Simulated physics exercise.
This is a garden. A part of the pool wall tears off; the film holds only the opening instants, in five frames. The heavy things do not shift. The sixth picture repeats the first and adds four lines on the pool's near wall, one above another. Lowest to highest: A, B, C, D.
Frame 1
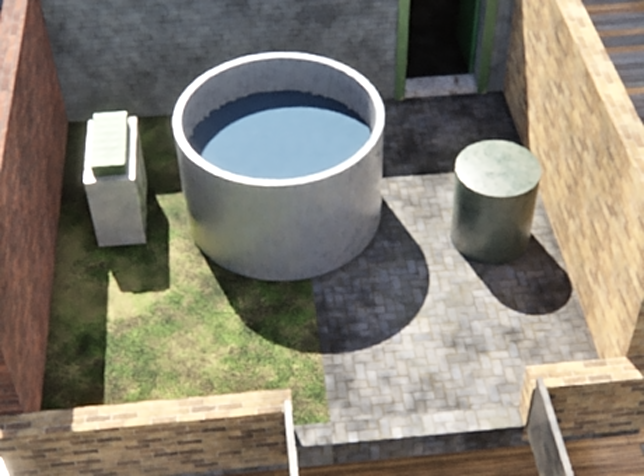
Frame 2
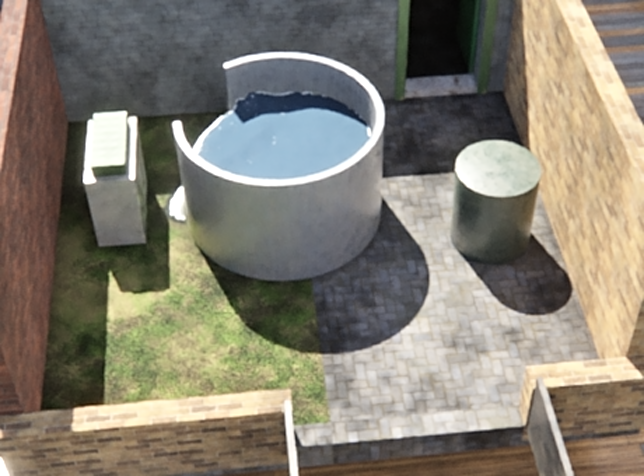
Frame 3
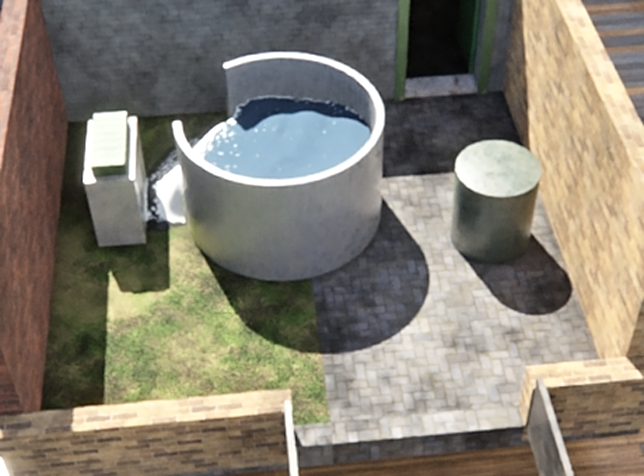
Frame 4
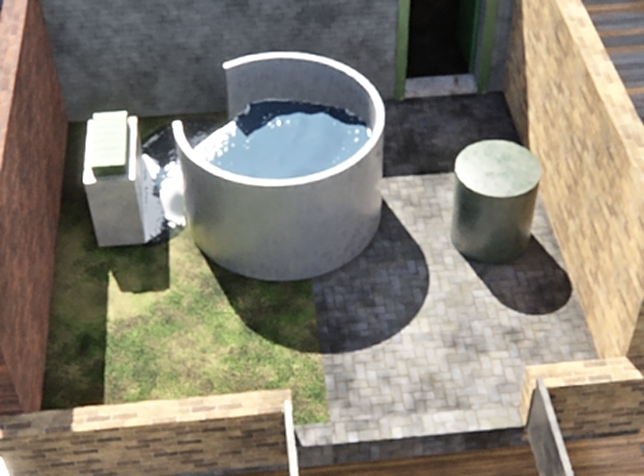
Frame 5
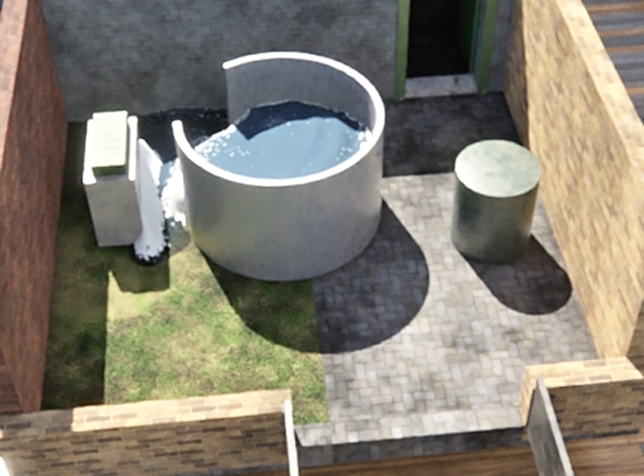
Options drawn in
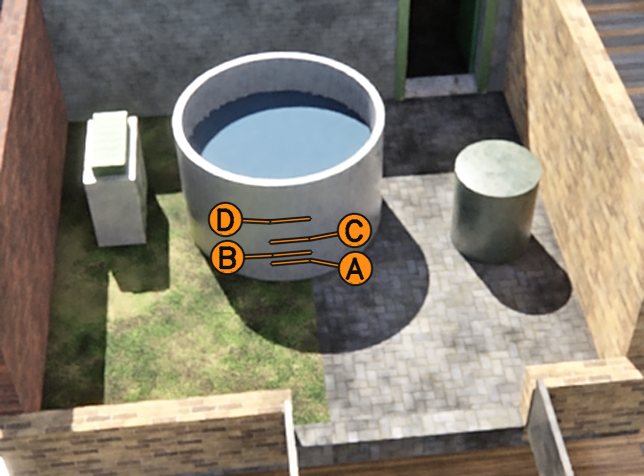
Water pours through a gap in the round pool's left wall and spreads across the grass.
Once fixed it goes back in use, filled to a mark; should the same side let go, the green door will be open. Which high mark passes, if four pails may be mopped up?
Take D.
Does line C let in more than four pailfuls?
No.
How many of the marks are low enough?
All of the four.
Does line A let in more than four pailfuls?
No.
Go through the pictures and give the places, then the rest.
Water in the pool at rest, its middle at (281, 148); foot of the green doorway at (440, 95); open gate at (409, 374), in the first picture.
In the second picture, 2 % of the ground under water, visible out to (176, 201).
In the third picture, 4 % of the ground under water, visible out to (165, 222).
In the fourth picture, 7 % of the ground under water, visible out to (171, 229).
In the fifth picture, 11 % of the ground under water, visible out to (171, 241).
In orange, A at (291, 262); B at (291, 253); C at (290, 240); D at (289, 220); from the bottom up A, B, C, D.
Choosing A, nothing gets over.
Choosing B, nothing gets over.
Choosing C, nothing gets over.
Choosing D, a bucket or two gets in.
